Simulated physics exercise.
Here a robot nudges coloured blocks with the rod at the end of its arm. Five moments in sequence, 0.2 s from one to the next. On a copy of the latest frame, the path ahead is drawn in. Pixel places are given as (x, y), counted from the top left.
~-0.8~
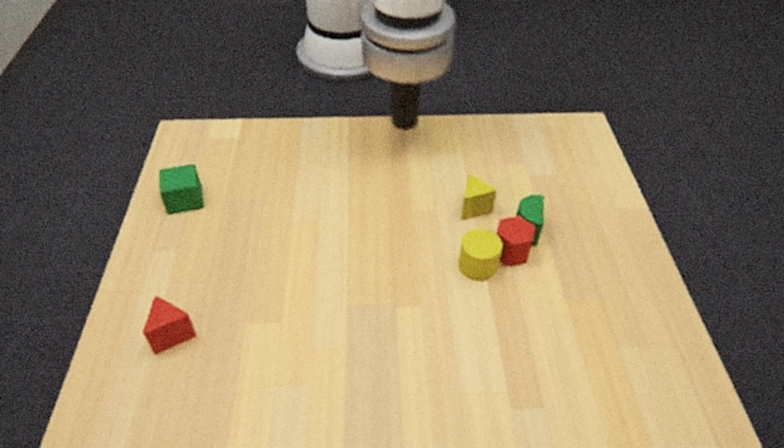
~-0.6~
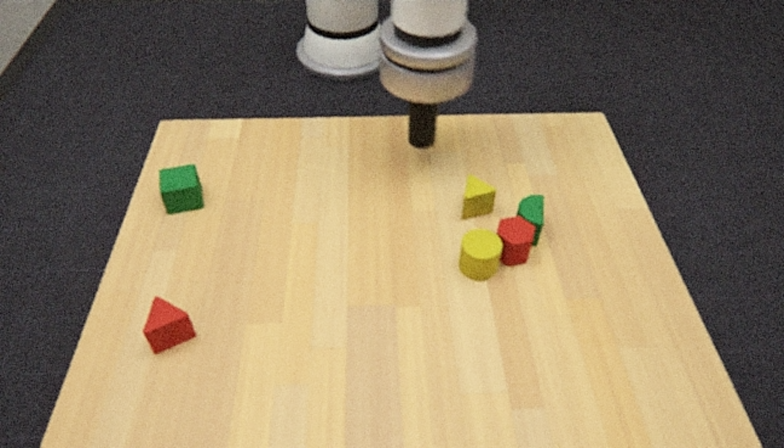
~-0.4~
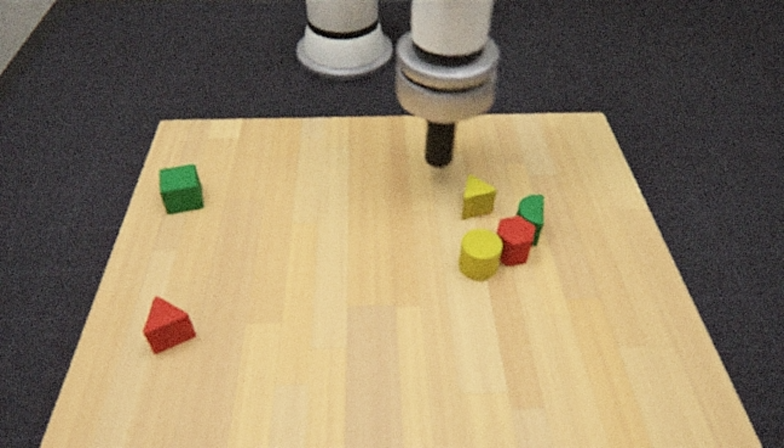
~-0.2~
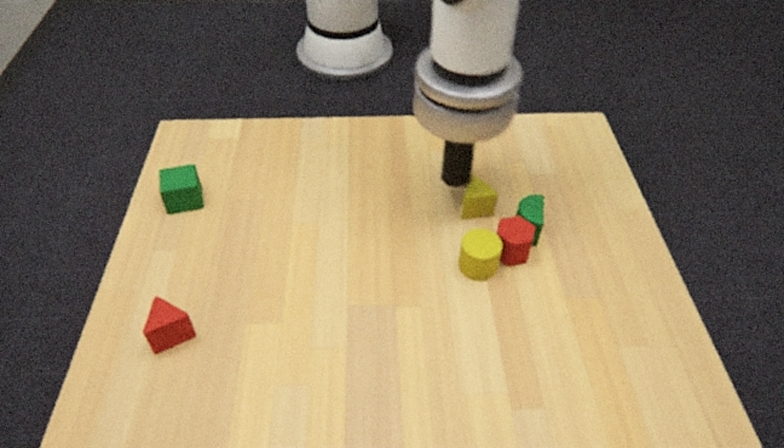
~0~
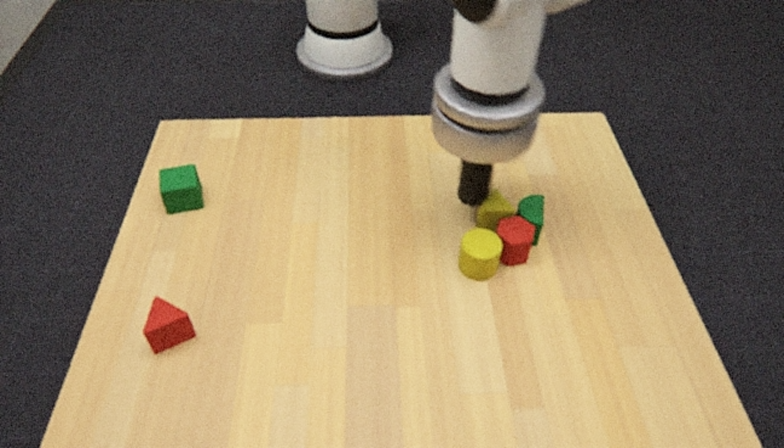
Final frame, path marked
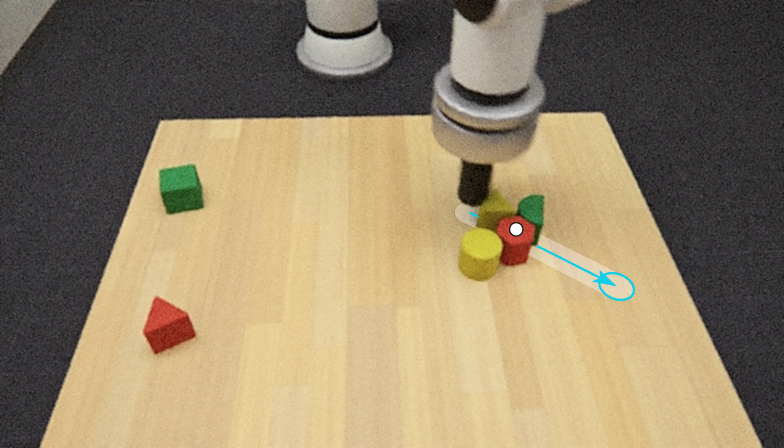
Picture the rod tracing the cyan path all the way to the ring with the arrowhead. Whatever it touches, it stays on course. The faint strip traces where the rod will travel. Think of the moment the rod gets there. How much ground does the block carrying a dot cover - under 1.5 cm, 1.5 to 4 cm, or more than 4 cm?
My prediction: Between 1.5 and 4 cm.
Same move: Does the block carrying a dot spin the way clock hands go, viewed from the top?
Final answer: Yes.
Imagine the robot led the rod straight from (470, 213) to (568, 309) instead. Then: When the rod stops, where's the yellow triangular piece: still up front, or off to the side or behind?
My answer is that the yellow triangular piece has slipped off.
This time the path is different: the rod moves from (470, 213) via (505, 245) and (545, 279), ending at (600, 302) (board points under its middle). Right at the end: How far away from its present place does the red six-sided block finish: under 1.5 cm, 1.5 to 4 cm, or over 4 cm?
Verdict: More than 4 cm.
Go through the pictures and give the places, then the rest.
The first picture shows lower end of the rod (405, 122), tops of blocks, yellow round block (482, 243), yellow triangular piece (477, 187), red six-sided block (516, 229), green half-round block (533, 207).
The second picture shows rod (422, 141), blocks as before.
The third picture shows rod (439, 159), blocks as before.
The fourth picture shows rod (456, 178), yellow triangular piece (479, 188).
The fifth picture shows rod (473, 196), yellow round block (482, 243), yellow triangular piece (497, 202), red six-sided block (516, 229), green half-round block (533, 207).
The drawn path runs from (470, 213) directly to (617, 286); the dot is on the red six-sided block.
What follows on the original path. One third of the way, rod (520, 219); yellow triangular piece (545, 227), turned 15° clockwise; red six-sided block (526, 246), turned 30° clockwise; green half-round block (566, 212), turned 70° anticlockwise.
Two thirds of the way, rod (571, 244); yellow triangular piece (597, 256), turned 35° clockwise; red six-sided block (528, 249), turned 40° clockwise; green half-round block (576, 214), turned 85° anticlockwise.
At the end, rod (624, 270); yellow round block not moved; yellow triangular piece (652, 284), turned 30° clockwise; red six-sided block (528, 249), turned 40° clockwise; green half-round block (576, 214), turned 85° anticlockwise.
